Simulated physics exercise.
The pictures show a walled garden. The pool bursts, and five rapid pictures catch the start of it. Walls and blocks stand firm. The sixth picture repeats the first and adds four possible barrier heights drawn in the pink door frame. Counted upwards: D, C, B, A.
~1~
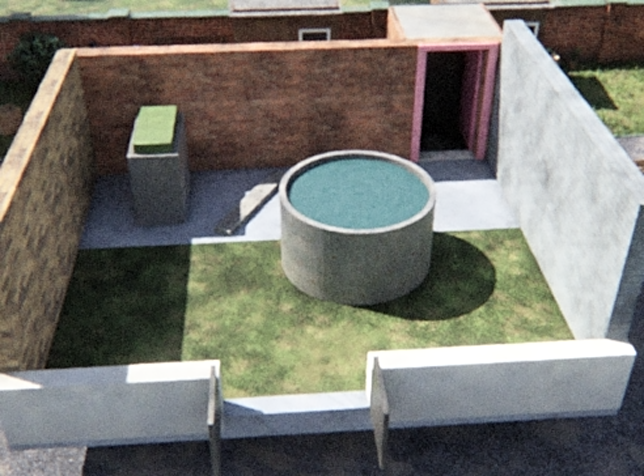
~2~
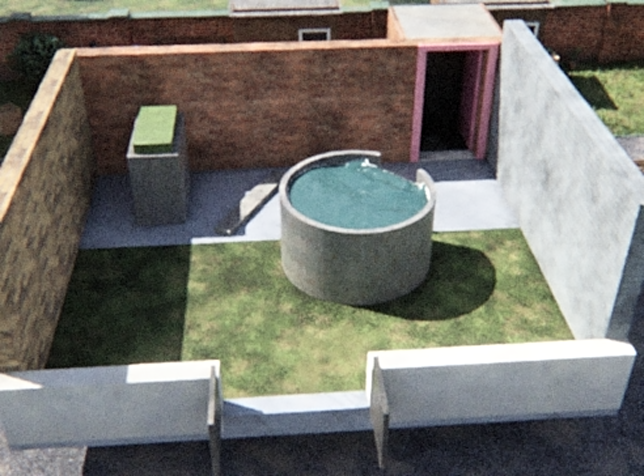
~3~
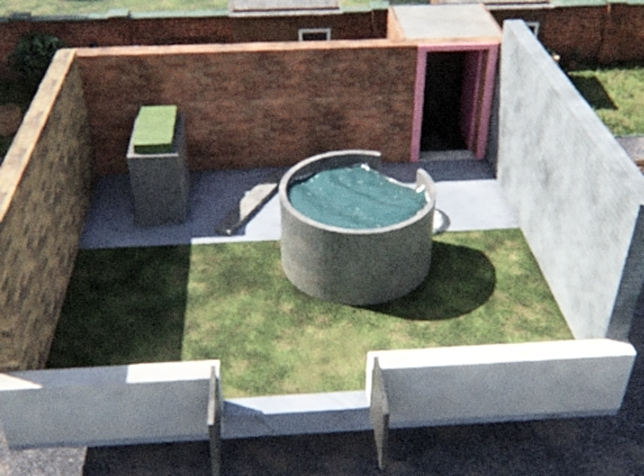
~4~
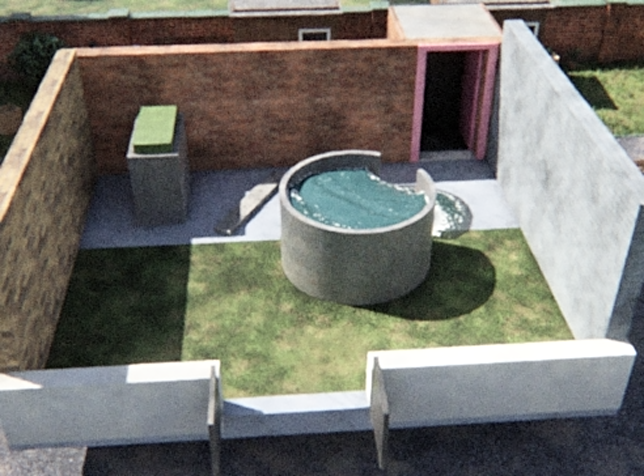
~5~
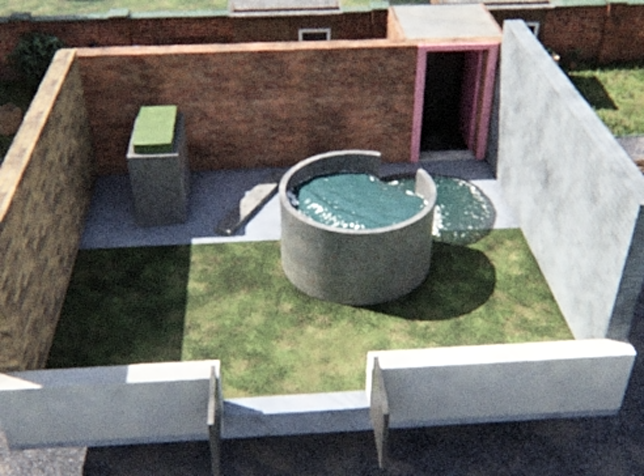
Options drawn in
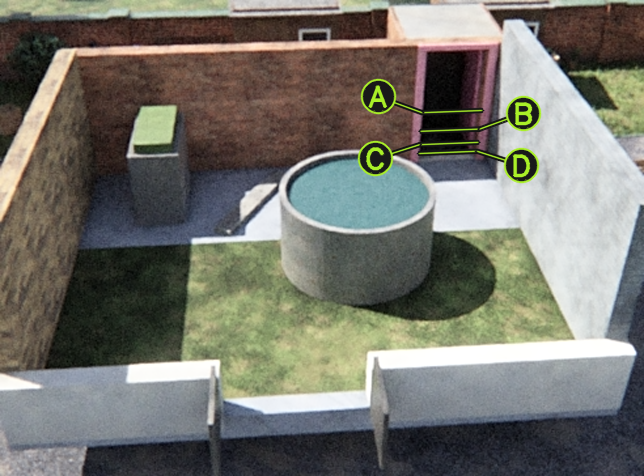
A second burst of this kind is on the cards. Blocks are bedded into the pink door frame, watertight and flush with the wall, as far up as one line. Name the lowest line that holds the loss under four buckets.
B will do.
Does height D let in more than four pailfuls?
Yes, it does.
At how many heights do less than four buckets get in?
Two.
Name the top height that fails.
That would be C.
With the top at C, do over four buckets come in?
Yes.
On the marked copy, A at (452, 111); B at (450, 130); C at (448, 143); D at (448, 152); from the bottom up D, C, B, A.
Choosing A, nothing gets over.
Choosing B, a splash gets over, under a bucket.
Choosing C, about 10 bucketfuls get in.
Choosing D, dozens of bucketfuls pour in.
